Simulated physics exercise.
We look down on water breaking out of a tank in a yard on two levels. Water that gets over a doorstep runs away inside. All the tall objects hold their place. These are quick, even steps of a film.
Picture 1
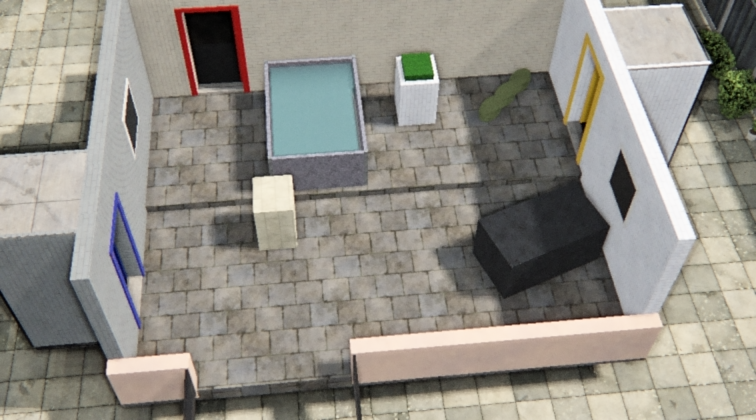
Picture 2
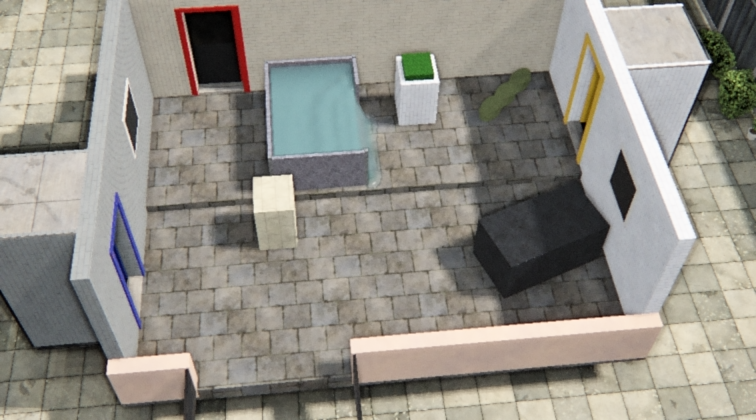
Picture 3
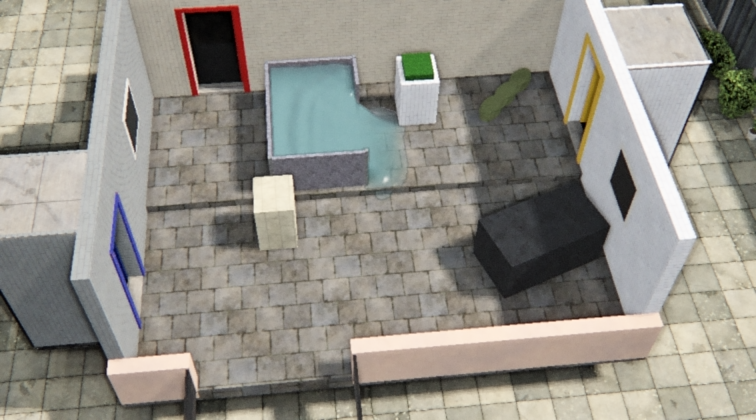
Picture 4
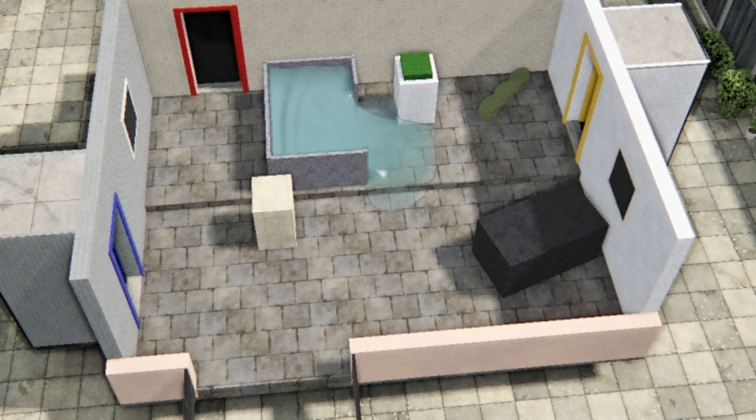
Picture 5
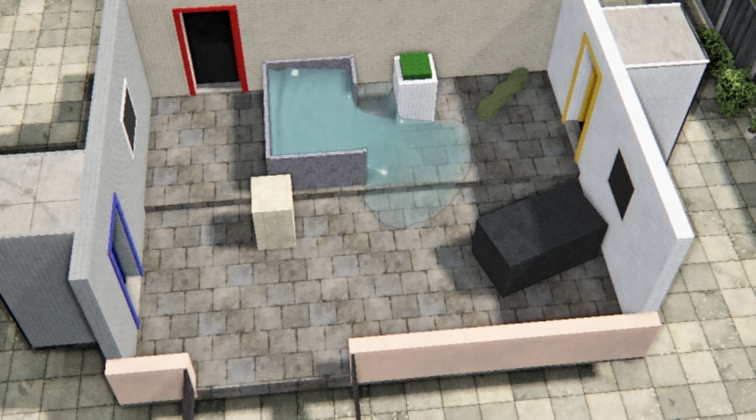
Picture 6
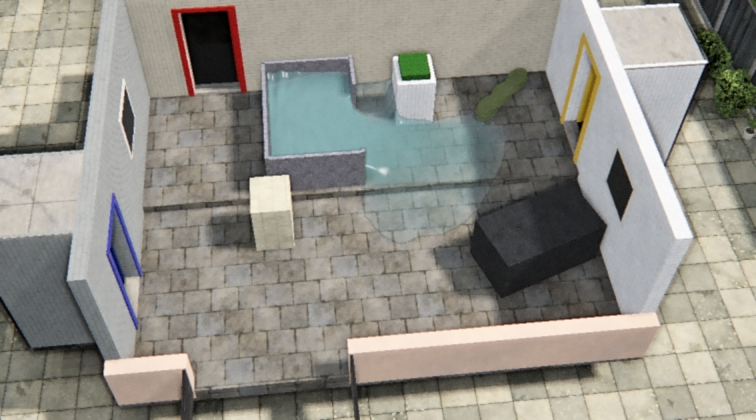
The clip opens on a walled, paved yard seen from above, with still water in a raised tank near a red-framed doorway. Water pours out through the tank's right side, then spreads across the paving in a widening sheet, passing the white planter and reaching near the black block.
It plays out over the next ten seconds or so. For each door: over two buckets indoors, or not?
In the end: The yellow door takes more than that; the blue door takes more than that; the red door stays under that.
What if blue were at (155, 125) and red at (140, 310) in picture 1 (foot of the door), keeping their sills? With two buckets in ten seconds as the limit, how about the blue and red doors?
Then: The blue door holds; the red door goes over.
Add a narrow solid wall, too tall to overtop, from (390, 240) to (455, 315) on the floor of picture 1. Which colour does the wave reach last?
That is the door marked blue.
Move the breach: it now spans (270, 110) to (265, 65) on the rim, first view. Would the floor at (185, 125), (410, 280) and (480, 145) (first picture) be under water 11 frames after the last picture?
In turn: Awash, clear, not flooded.
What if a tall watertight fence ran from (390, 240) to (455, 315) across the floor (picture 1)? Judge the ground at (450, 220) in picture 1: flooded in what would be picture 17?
At that place: Covered.
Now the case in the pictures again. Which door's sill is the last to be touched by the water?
It is the blue door.
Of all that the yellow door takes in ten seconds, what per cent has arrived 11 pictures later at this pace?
Roughly 50 per cent.
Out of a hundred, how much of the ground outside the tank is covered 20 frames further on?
Close to 45 %.
A moment on, water covers 30 % of the floor; the yellow door over two buckets in, the blue door not reached, the red door not reached.
Next, water covers 35 % of the floor; the yellow door far over two buckets in, the blue door not reached, the red door wet at the sill, nothing in.
Then, water covers 45 % of the floor; the yellow door far over two buckets in, the blue door not reached, the red door wet at the sill, nothing in.
Later, water covers 70 % of the floor; the yellow door far over two buckets in, the blue door not reached, the red door wet at the sill, nothing in.
In the end, water covers 85 % of the floor; the yellow door far over two buckets in, the blue door over two buckets in, the red door wet at the sill, nothing in.
